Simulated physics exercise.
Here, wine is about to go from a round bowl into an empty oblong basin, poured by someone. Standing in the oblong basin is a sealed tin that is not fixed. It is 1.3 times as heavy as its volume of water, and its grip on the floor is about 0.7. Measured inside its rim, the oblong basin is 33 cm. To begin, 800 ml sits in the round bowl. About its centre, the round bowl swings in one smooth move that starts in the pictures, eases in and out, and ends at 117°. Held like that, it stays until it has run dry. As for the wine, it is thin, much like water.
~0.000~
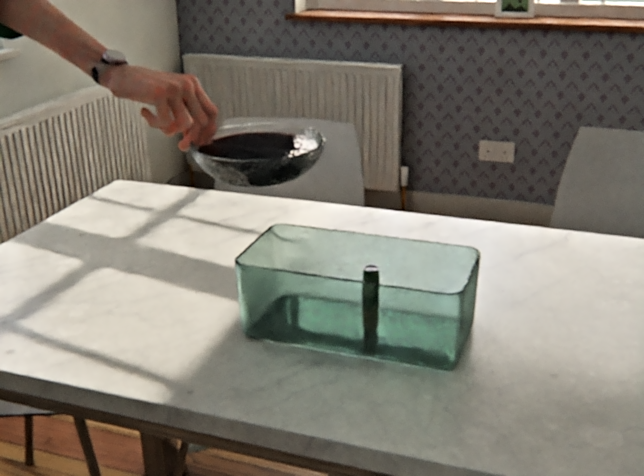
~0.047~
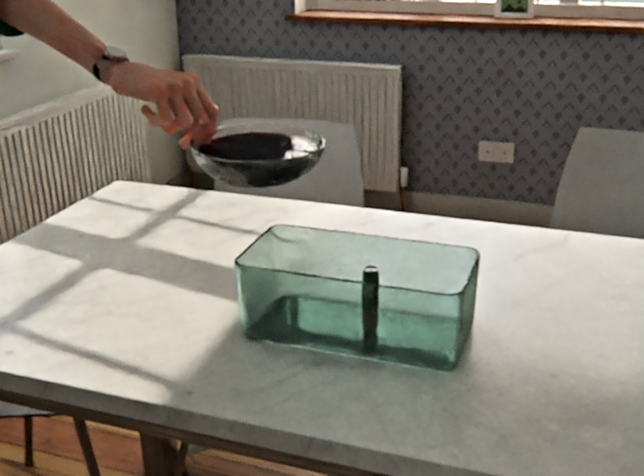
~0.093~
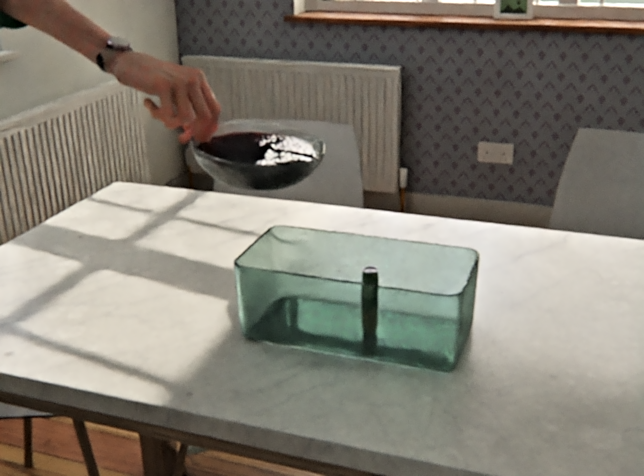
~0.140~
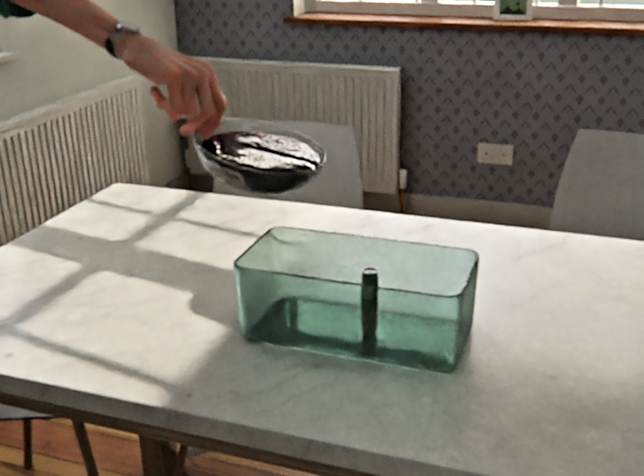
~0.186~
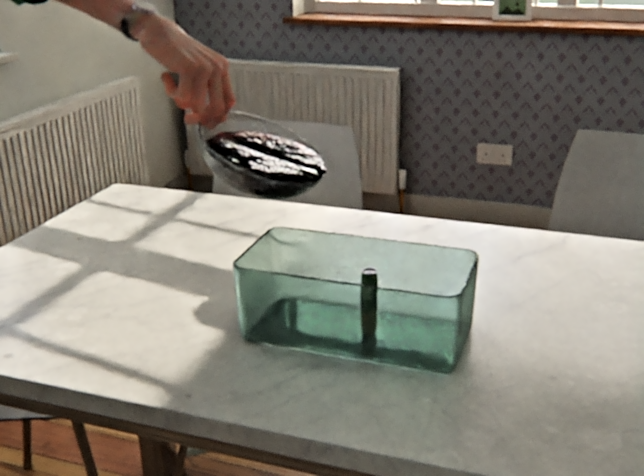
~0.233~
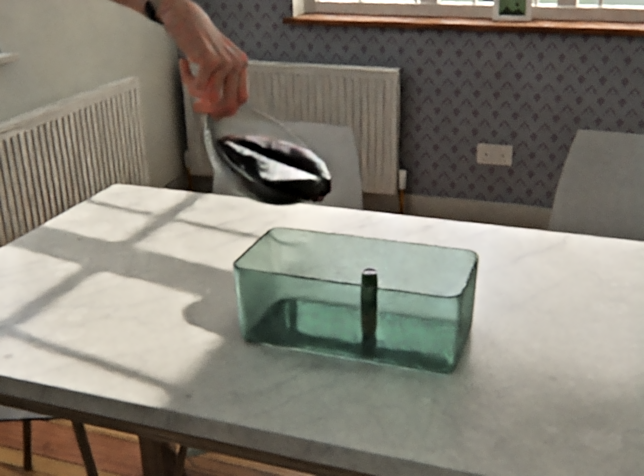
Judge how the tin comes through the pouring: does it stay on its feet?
It capsizes.
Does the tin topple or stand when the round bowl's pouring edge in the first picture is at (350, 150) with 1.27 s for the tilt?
After that, the tin stays vertical.
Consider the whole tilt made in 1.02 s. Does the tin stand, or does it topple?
In that case the tin overturns.
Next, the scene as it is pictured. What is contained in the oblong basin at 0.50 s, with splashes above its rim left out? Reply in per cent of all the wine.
96 %, more or less.
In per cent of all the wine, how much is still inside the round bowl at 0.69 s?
I reckon near 0 per cent still sits there.
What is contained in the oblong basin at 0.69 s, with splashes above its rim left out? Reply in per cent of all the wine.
Roughly 90 per cent.
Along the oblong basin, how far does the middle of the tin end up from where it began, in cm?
Roughly 0.5 cm.
Then, 0.50 s in, the tilt is 107° and 0 per cent is still to pour; the tin leans 9°.
Then, 0.69 s in, the tilt is 117° and 0 per cent is still to pour; the tin leans 36°.
Then, 0.89 s in, the tilt is 117° and 0 per cent is still to pour; the tin lies on its side.
Then, 1.11 s in, the tilt is 117° and 0 per cent is still to pour; the tin lies on its side.
Finally, the tin lies on its side.
